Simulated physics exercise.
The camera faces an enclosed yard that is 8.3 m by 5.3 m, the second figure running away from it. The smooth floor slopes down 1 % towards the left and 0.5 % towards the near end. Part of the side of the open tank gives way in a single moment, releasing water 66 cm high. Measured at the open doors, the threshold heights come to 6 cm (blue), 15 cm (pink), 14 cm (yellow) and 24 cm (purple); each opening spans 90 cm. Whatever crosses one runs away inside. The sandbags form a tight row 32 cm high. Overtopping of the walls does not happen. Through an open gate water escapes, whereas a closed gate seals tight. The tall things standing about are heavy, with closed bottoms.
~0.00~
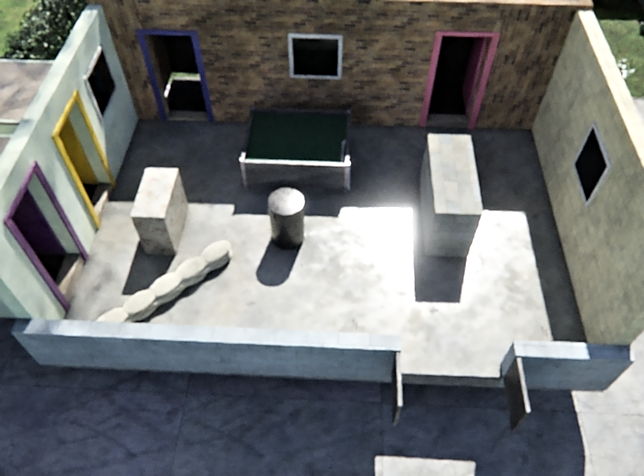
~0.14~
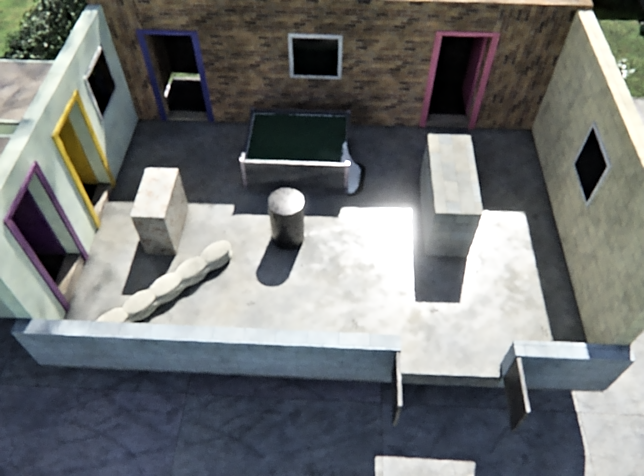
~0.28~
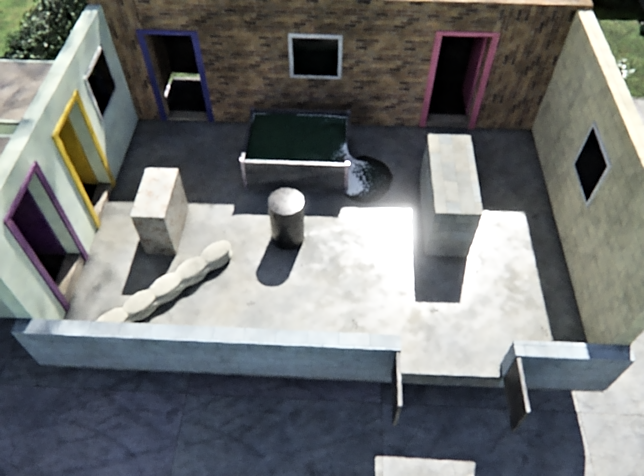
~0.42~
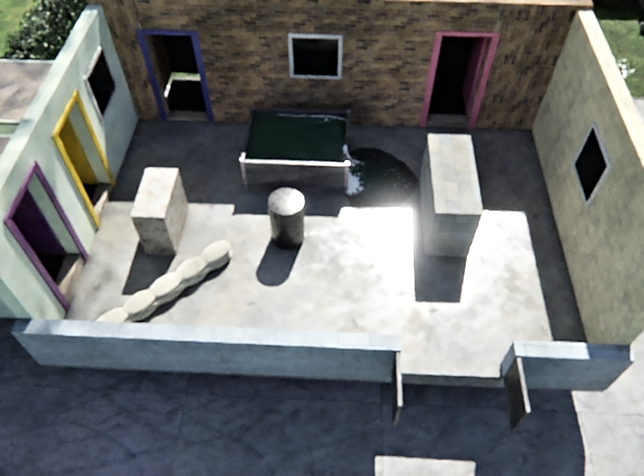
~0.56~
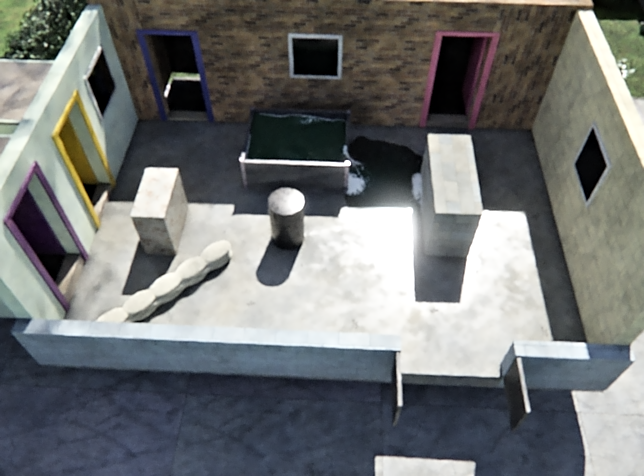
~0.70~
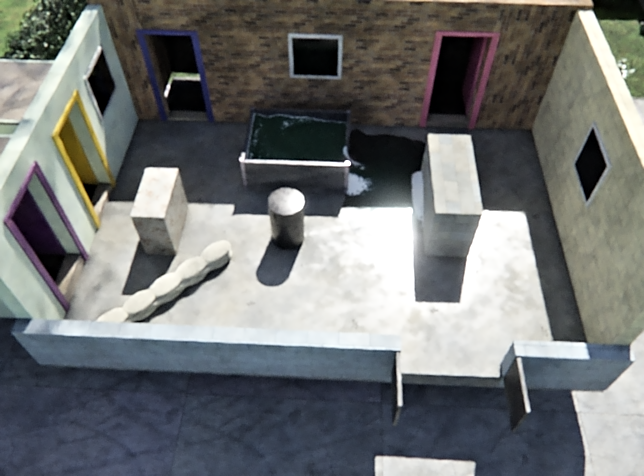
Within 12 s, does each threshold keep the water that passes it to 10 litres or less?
At the blue door the inflow will be within bounds; at the pink door the inflow will be within bounds; at the yellow door the inflow will be within bounds; at the purple door the inflow will be within bounds.
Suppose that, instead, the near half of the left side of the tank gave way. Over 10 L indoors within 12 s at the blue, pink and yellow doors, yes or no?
Against that limit: Blue over, pink not over, yellow past it.
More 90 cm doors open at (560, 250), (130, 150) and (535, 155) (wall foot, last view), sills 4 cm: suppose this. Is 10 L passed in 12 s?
Per doorway, in order: Insufficient / insufficient / sufficient.
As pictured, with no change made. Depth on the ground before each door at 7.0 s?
You'd get blue at 0 cm, pink at 8 cm, yellow at 0 cm, and purple at 1 cm.
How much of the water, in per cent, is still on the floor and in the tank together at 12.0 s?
Remaining: Roughly 76 %.
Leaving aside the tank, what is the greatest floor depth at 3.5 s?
Max around 20 cm.
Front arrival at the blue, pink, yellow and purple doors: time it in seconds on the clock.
Blue 10.0 s, pink 1.1 s, yellow not in the 12 s, purple 6.5 s.
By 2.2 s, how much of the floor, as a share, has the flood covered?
Wet share: Near 25 percent.
After 1.4 s water covers 15 % of the floor and is deepest (34 cm) near (413, 193); blue door not reached, pink door 7 cm at the sill, 0 L in, yellow door not reached, purple door not reached.
After 2.2 s water covers 25 % of the floor and is deepest (28 cm) near (521, 133); blue door not reached, pink door 14 cm at the sill, 1 L in, yellow door not reached, purple door not reached.
After 3.5 s water covers 35 % of the floor and is deepest (20 cm) near (412, 186); blue door not reached, pink door 12 cm at the sill, 3 L in, yellow door not reached, purple door not reached.
After 7.0 s water covers 60 % of the floor and is deepest (12 cm) near (123, 346); blue door not reached, pink door 8 cm at the sill, 4 L in, yellow door not reached, purple door 1 cm at the sill, 0 L in.
After 12.0 s water covers 70 % of the floor and is deepest (9 cm) near (123, 346); blue door 1 cm at the sill, 0 L in, pink door 4 cm at the sill, 4 L in, yellow door not reached, purple door 1 cm at the sill, 0 L in.
